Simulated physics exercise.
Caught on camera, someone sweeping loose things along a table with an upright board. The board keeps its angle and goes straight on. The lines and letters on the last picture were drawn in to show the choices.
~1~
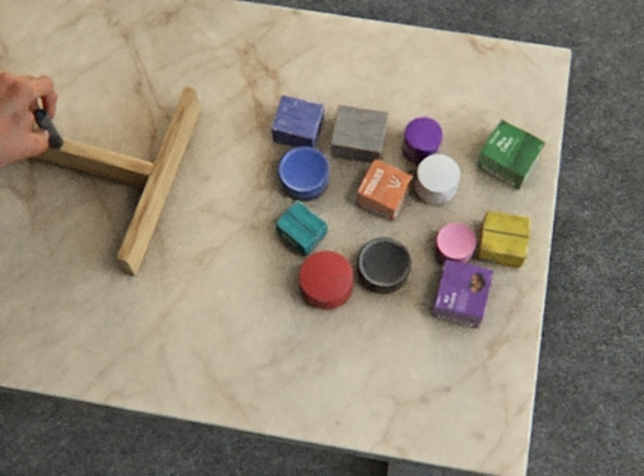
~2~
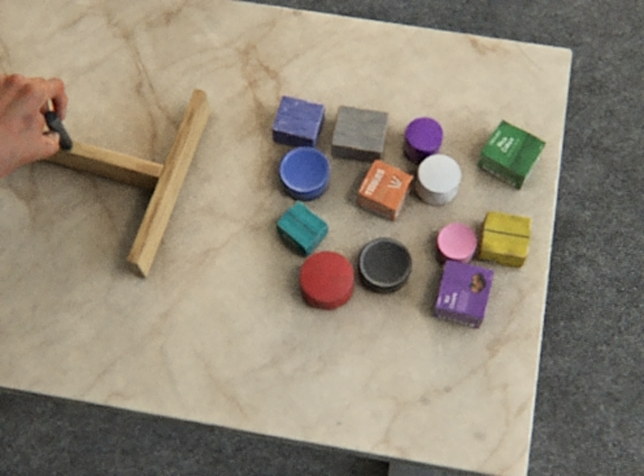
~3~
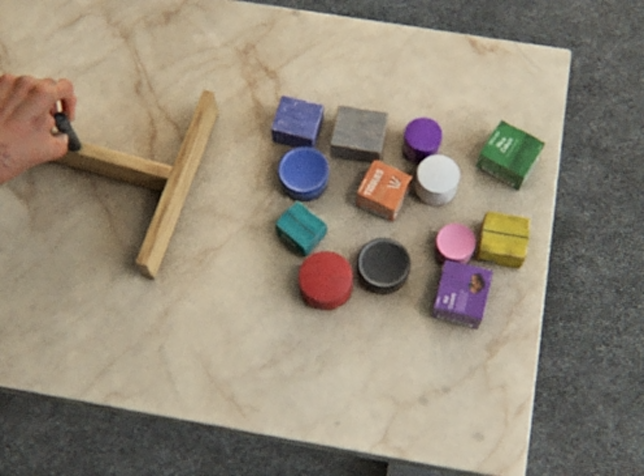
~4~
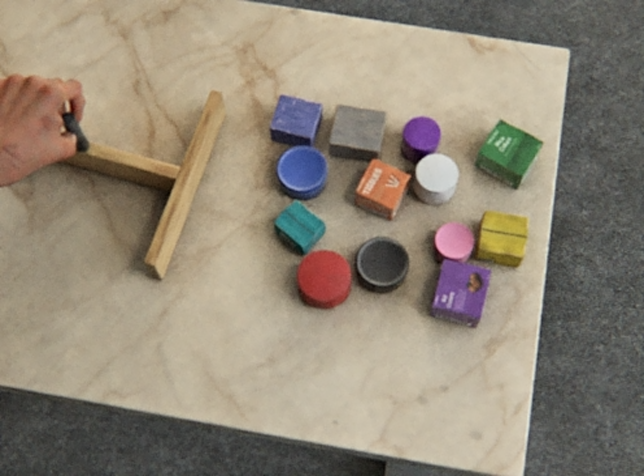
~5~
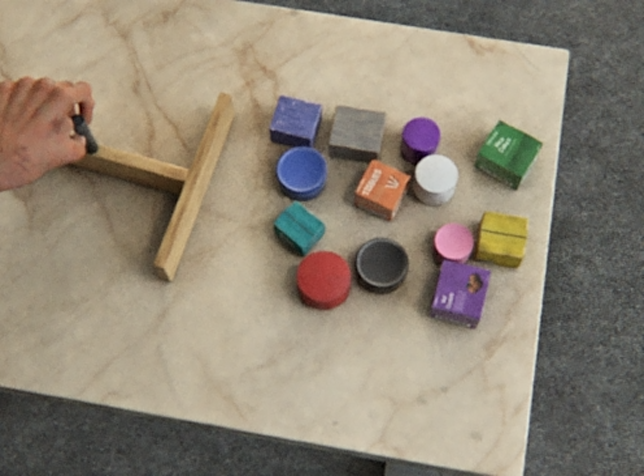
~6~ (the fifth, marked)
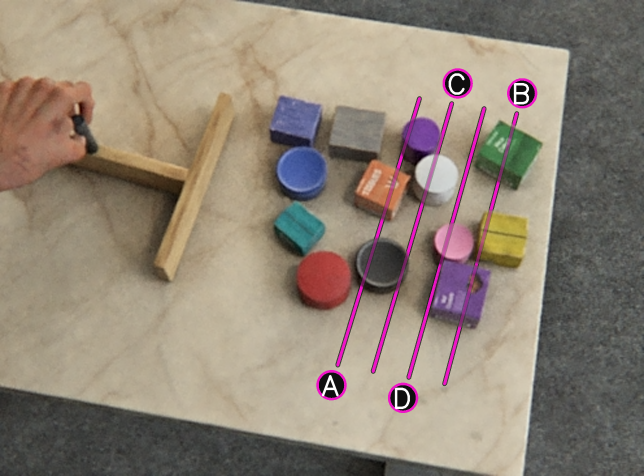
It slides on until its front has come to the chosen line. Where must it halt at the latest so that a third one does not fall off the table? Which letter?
As far as mark C.
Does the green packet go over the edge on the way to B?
Yes.
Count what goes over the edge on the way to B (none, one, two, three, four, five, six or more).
In all, six or more.
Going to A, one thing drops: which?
It is the green packet.
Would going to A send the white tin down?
No.
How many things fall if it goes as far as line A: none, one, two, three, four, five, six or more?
By then, one.
On the marked copy, A at (381, 225); B at (483, 242); C at (414, 231); D at (448, 236).
With C. Early on, board (272, 190); blue block (329, 129); grey block (375, 140).
Further on, board (353, 203); green packet (542, 159); purple pot (497, 160).
At the end, board (412, 213); green packet over the edge; purple pot (555, 171); one fallen.
As for the rest, A is within the limit but short; B drops seven; D drops four.
